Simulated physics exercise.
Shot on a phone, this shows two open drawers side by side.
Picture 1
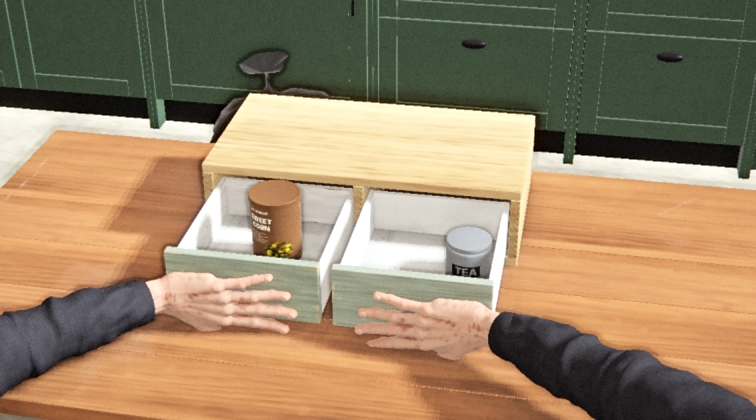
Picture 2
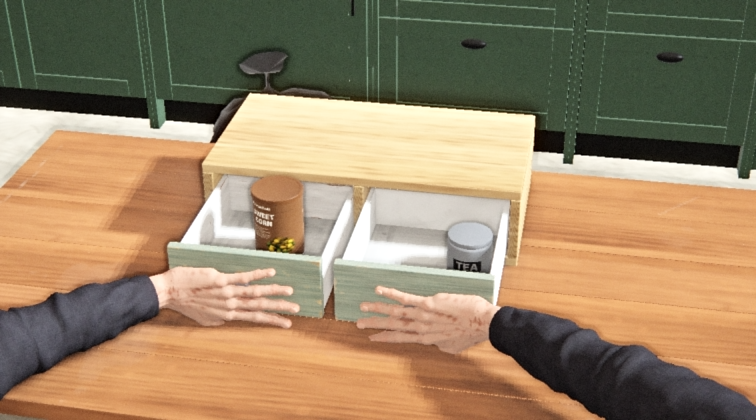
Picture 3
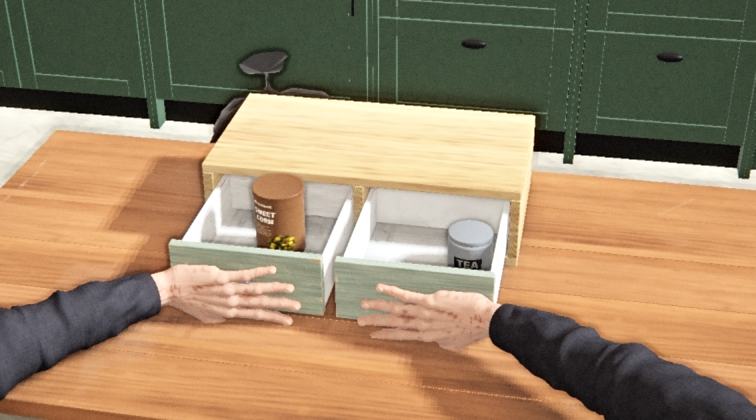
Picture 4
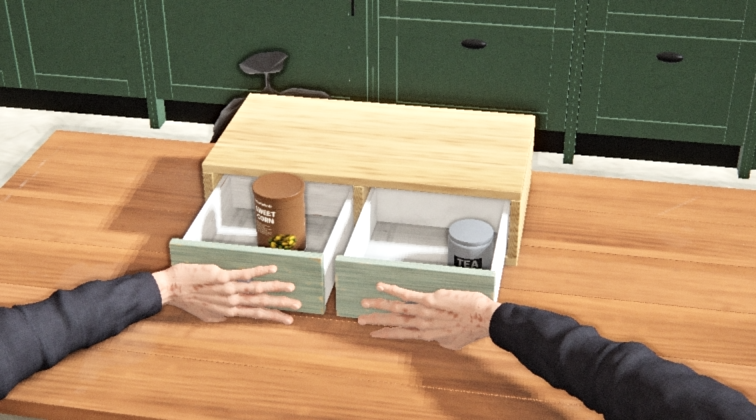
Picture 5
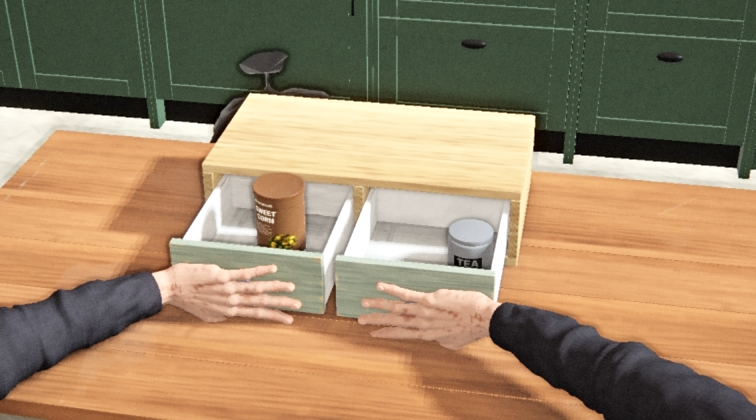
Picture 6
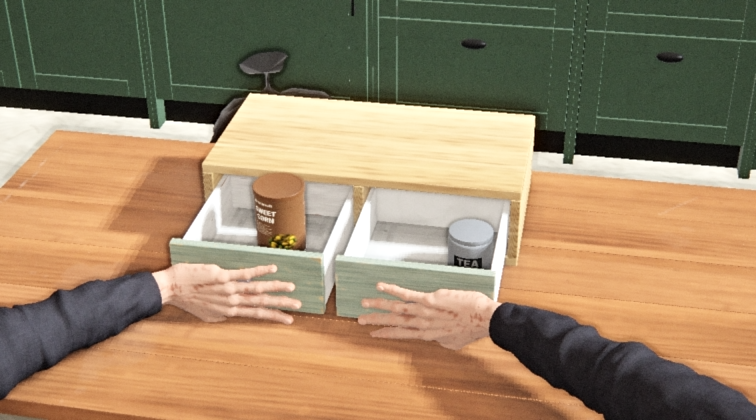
On a wooden tabletop in front of dark green cabinets, seen from above at a steady angle, sits a pale wood chest. Its two pale green-fronted drawers are wide open, a brown pot in the left and a grey jar in the right, with a dark-sleeved hand at each. The drawers shift very slightly at first, then everything stays practically still, hands included.
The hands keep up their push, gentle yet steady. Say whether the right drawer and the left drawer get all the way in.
Turns out the right drawer ends up flush, and the left drawer catches before closing.
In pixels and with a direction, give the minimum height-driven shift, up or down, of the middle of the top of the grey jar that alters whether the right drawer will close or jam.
Move it up by about 16 pixels.
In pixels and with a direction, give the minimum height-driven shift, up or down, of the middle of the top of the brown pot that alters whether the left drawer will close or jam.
Shift: Approx. 12 px, direction down.
Then, 0.46 s after the last picture, right drawer starting in; left drawer starting in.
At rest, the right drawer closes; the left drawer jams.
